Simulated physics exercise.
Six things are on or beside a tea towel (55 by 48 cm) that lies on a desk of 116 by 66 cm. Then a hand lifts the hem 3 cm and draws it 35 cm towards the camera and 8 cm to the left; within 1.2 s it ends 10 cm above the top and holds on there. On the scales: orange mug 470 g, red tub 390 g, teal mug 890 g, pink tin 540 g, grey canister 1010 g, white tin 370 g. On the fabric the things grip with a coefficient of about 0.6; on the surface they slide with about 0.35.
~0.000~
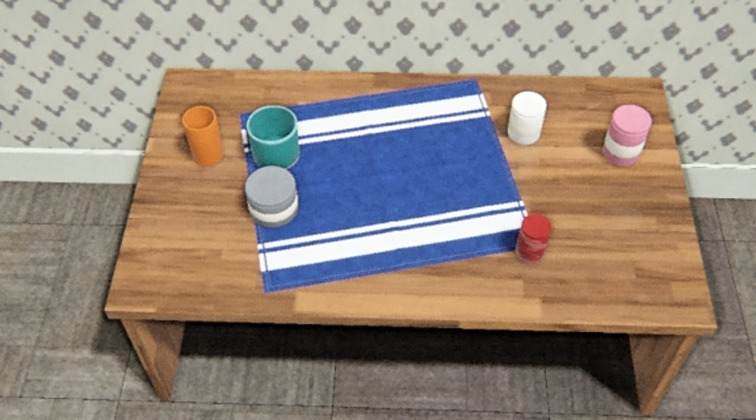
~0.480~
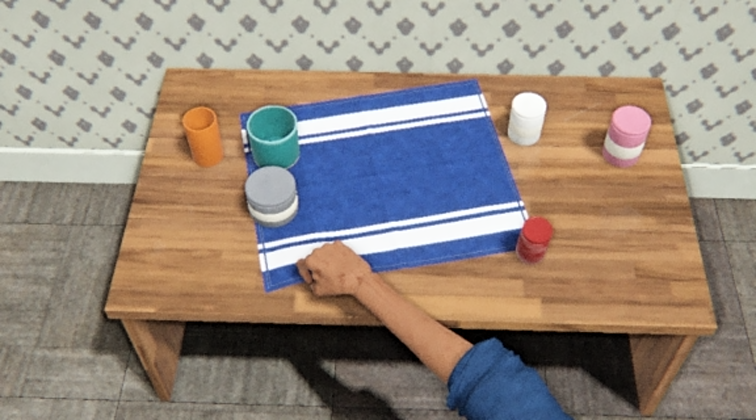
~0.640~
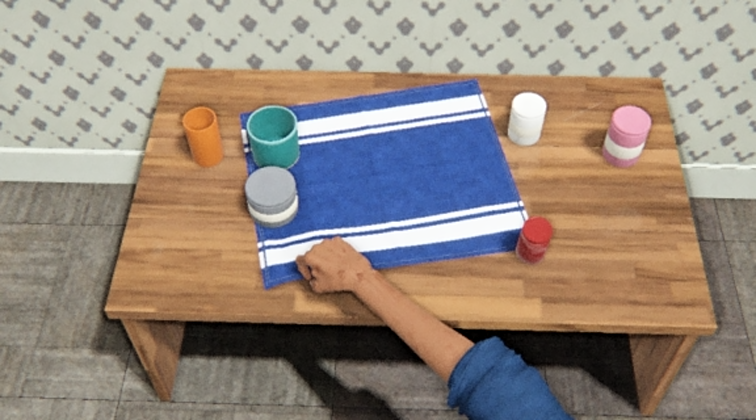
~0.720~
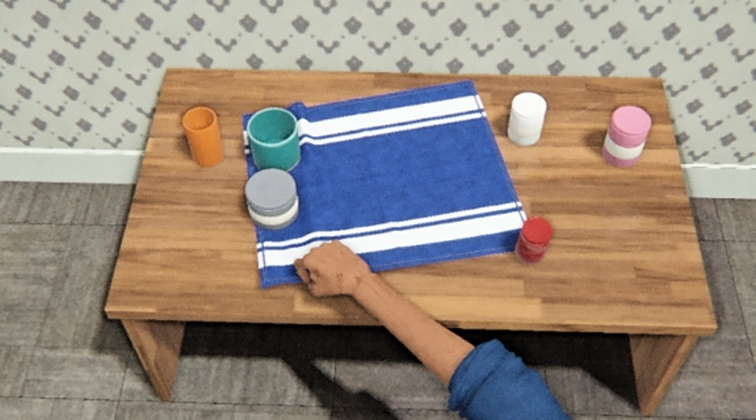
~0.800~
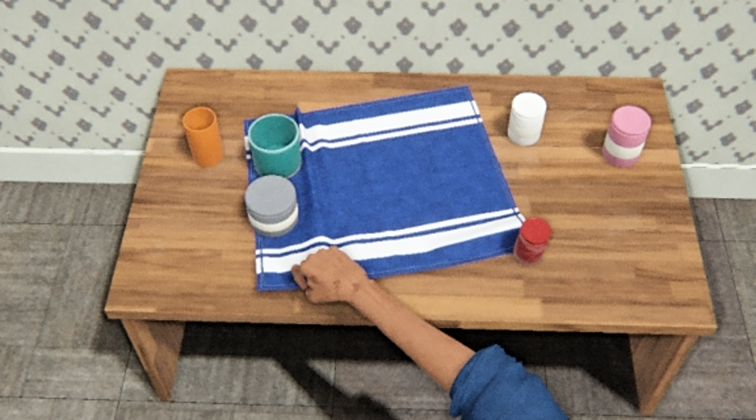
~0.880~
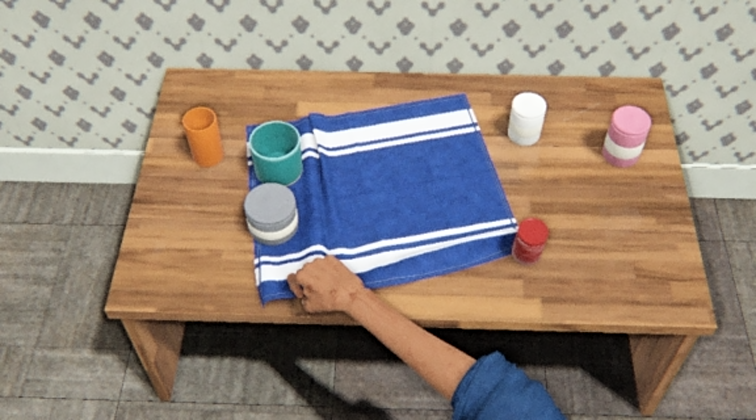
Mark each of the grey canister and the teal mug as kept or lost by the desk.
Grey canister: Lost; teal mug: Lost.
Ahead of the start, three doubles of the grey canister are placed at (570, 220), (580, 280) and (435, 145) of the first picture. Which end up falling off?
First keeps its place, second keeps its place, third keeps its place.
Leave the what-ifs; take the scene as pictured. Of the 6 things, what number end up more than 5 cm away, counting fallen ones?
Tally: 2.
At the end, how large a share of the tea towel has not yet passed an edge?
Some 0 in a hundred.
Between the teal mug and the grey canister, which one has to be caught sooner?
Grey.
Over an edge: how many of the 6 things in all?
Tally: 2.
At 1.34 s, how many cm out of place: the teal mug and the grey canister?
I'd put the teal mug at some 25 centimetres and the grey canister at some 25 centimetres.
After 1.1 s, 95 % of the tea towel is still over the top; teal mug 13 cm off its start, grey canister 13 cm off its start, red tub 1 cm off its start.
After 1.3 s, 65 % of the tea towel is still over the top; teal mug 24 cm off its start, grey canister 24 cm off its start, red tub on its side, 2 cm off its start.
After 1.6 s, 35 % of the tea towel is still over the top; teal mug 37 cm off its start at (266, 275), grey canister 35 cm off its start at (246, 365), red tub on its side, 2 cm off its start at (534, 238).
After 1.8 s, 15 % of the tea towel is still over the top; teal mug over the edge, grey canister over the edge, red tub on its side, 2 cm off its start.
After 3.4 s, 0 % of the tea towel is still over the top; teal mug over the edge, grey canister over the edge, red tub on its side, 2 cm off its start at (534, 238).
